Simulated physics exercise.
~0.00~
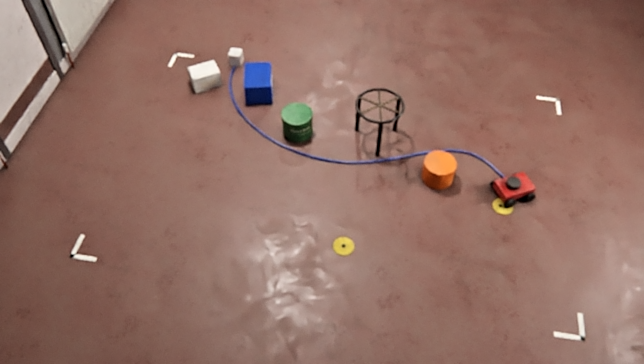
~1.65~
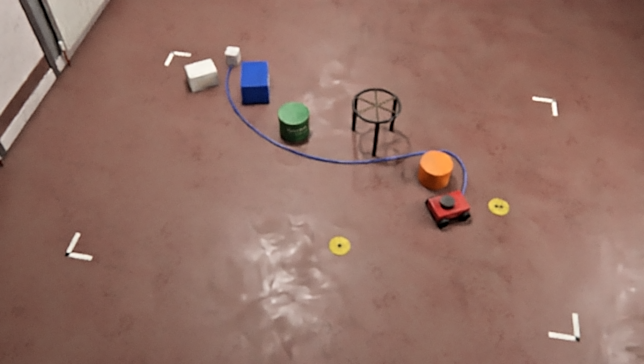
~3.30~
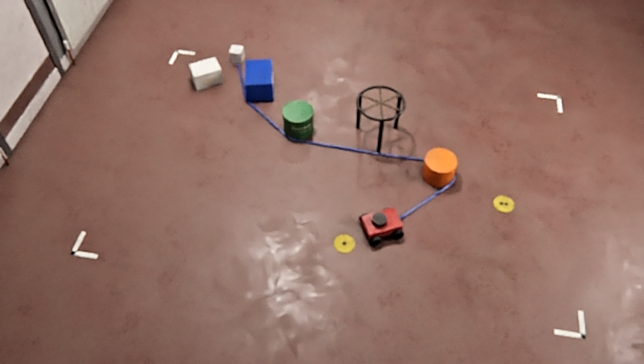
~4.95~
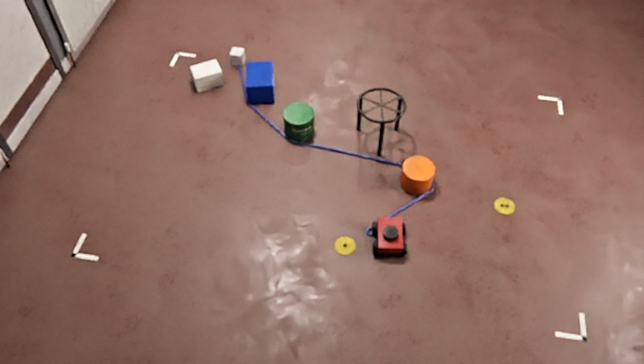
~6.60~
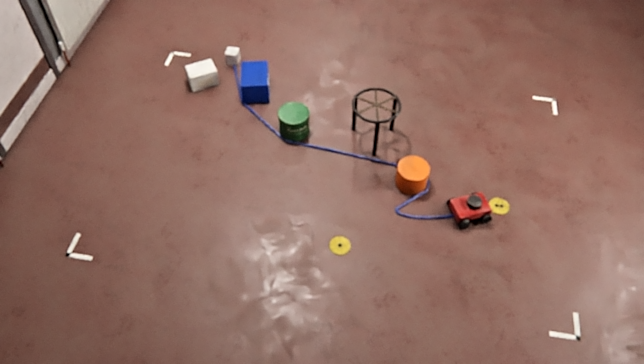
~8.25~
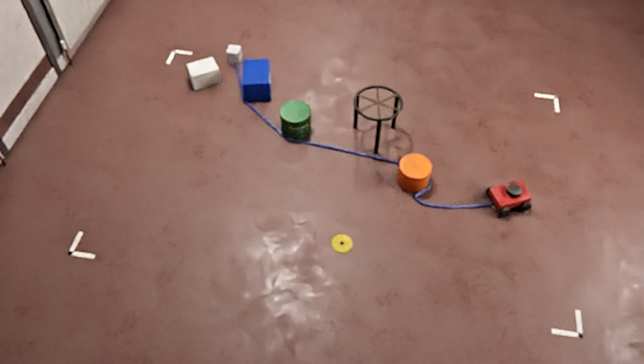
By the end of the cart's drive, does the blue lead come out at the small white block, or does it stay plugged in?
It stays plugged in at the small white block as the cart reaches the right-hand yellow mark.
